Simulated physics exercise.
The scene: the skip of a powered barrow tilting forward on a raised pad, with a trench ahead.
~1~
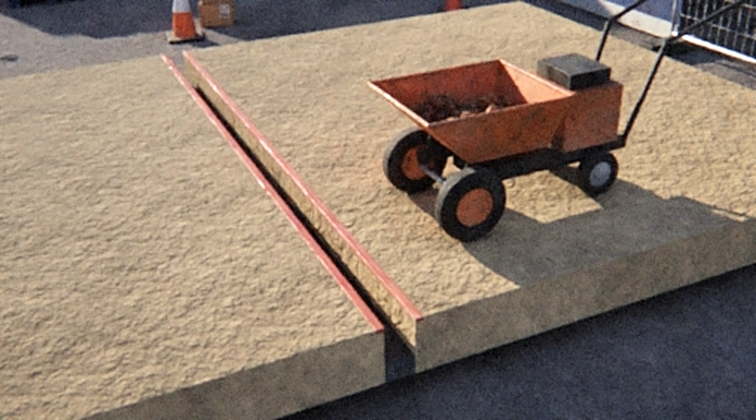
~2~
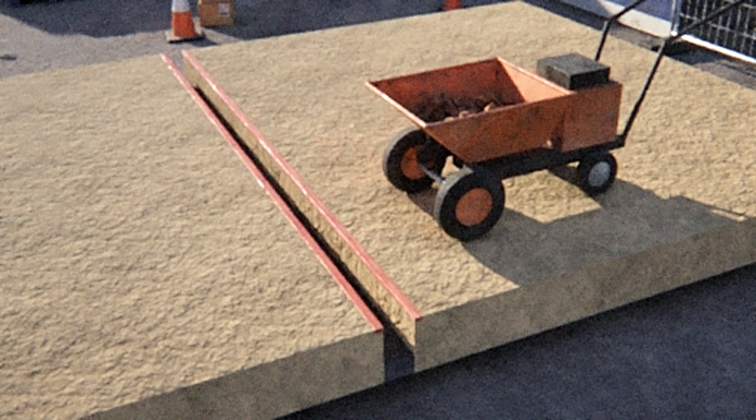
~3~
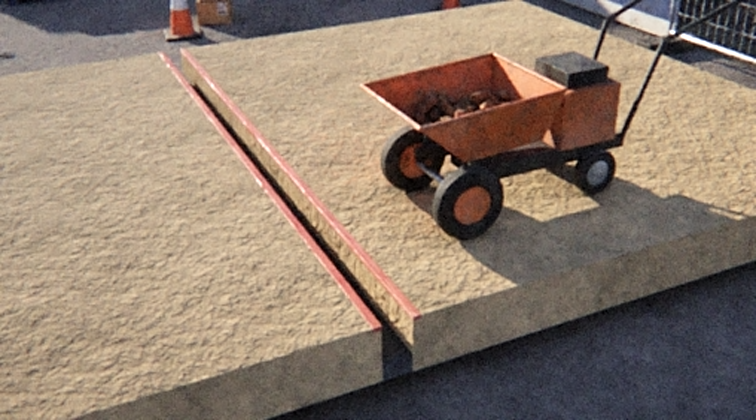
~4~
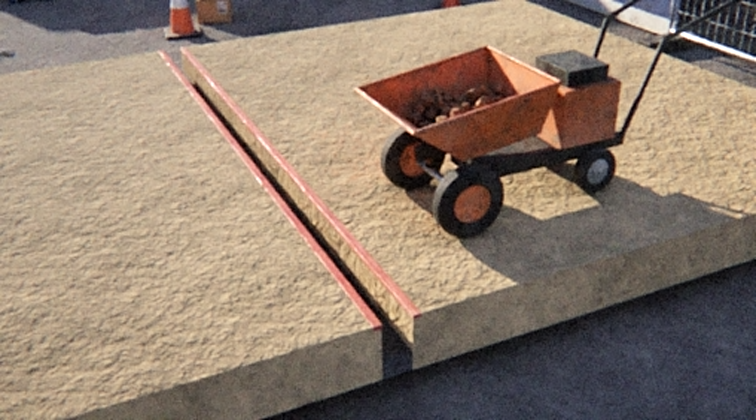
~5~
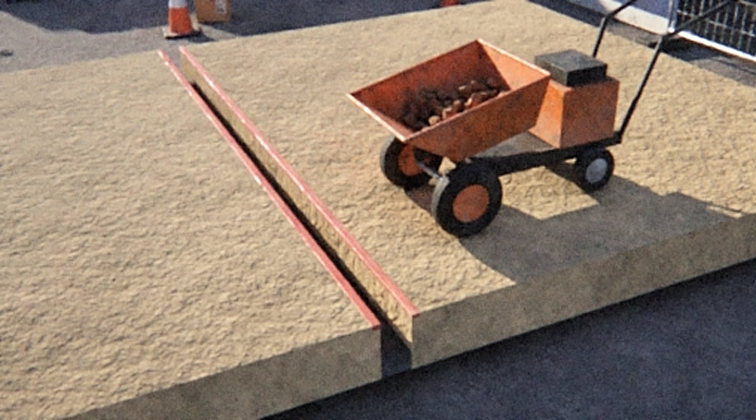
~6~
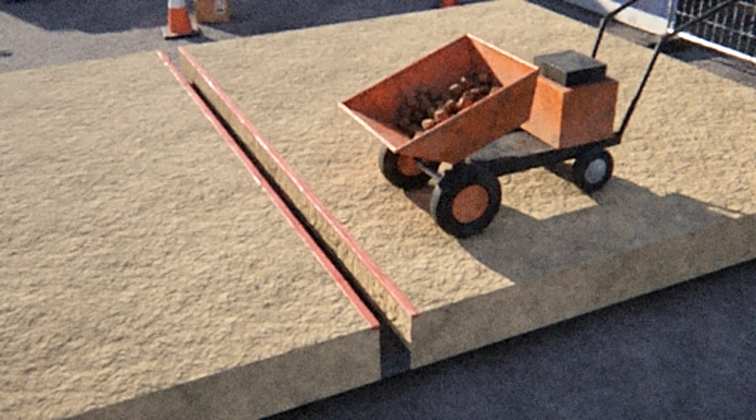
Orange skip of a small powered barrow tilting forward with its load of brown clods, on a raised pad near a narrow trench.
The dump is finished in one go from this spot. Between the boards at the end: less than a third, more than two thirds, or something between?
The trench ends with over two thirds of it.
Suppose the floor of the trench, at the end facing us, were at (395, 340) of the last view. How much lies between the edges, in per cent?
Close to 50 per cent.
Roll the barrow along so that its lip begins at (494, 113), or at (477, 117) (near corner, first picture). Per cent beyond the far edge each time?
In turn 0 and 0 in a hundred.
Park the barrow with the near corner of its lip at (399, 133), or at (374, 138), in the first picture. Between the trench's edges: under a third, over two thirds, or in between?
In turn: Less than a third; under a third.
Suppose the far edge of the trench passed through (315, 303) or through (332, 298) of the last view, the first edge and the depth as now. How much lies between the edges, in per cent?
Near 100 % and 100 %.
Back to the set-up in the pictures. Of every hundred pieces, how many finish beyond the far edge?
Near 5 %.
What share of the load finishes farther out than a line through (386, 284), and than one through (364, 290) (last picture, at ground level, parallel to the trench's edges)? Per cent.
Roughly 90 per cent, and 30 per cent.
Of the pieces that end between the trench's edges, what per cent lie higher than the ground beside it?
Near 20 %.
Soon after the last picture, skip tipped steeply; all in the skip.
A little later, skip tipped steeply; nearly all in the skip; a stray few short of the trench; a small part in or heaped over the trench.
Later still, skip tipped right over; a small part in the skip; a stray few short of the trench; most in or heaped over the trench; a small part beyond it.
At rest, skip tipped right over; a small part in the skip; a small part short of the trench; most in or heaped over the trench; a small part beyond it.
